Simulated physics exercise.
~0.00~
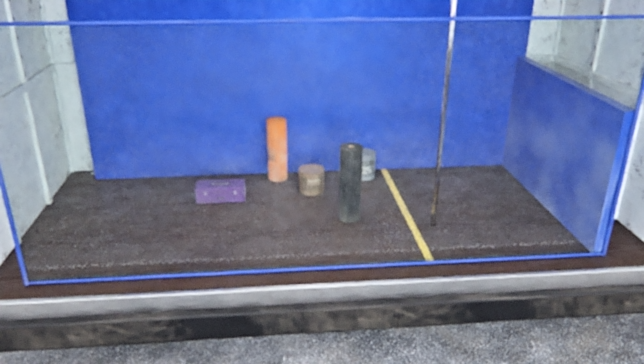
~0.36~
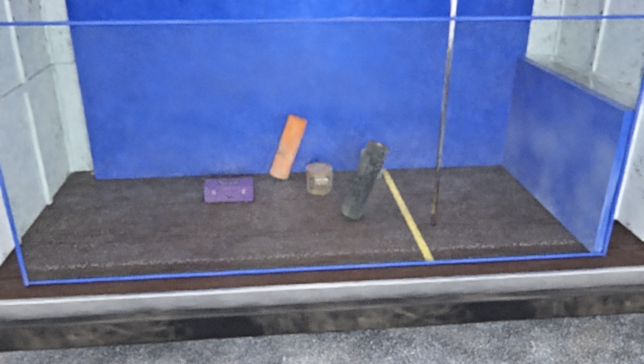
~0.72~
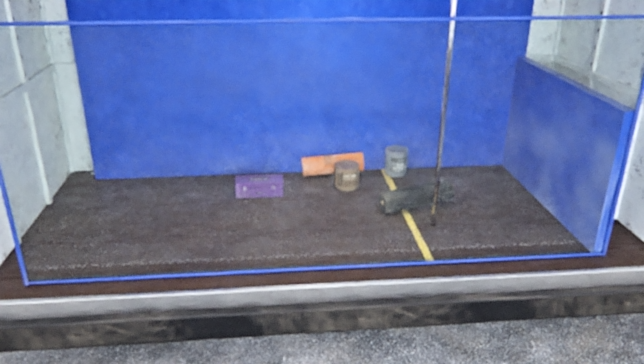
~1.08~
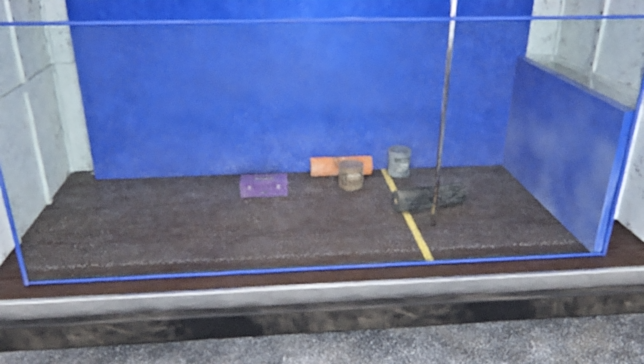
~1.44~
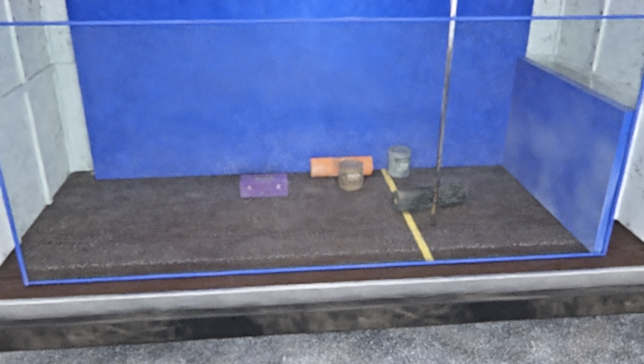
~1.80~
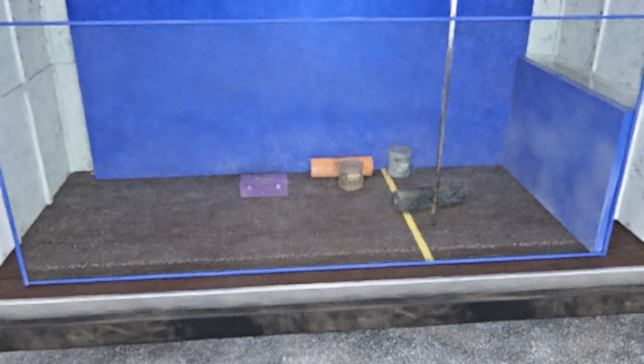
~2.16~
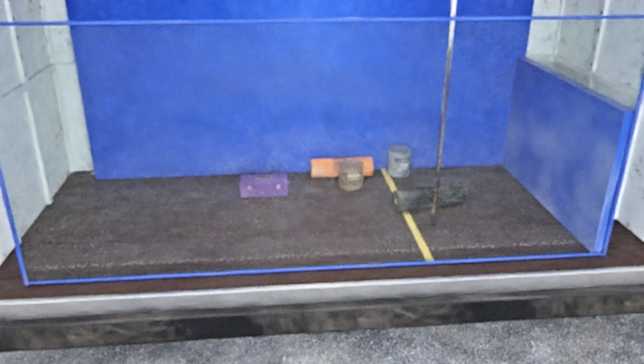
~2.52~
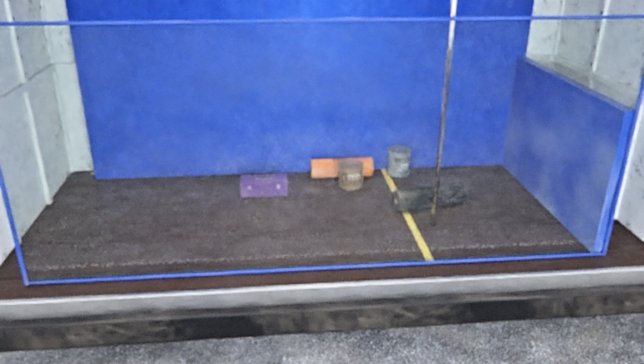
Two upright rolls, one orange and one black, tipped over to the right as everything in the blue-walled bay slid that way, and then all lay still, with the black roll and grey bucket past the yellow line and the orange roll, brown bucket and purple toolbox short of it.
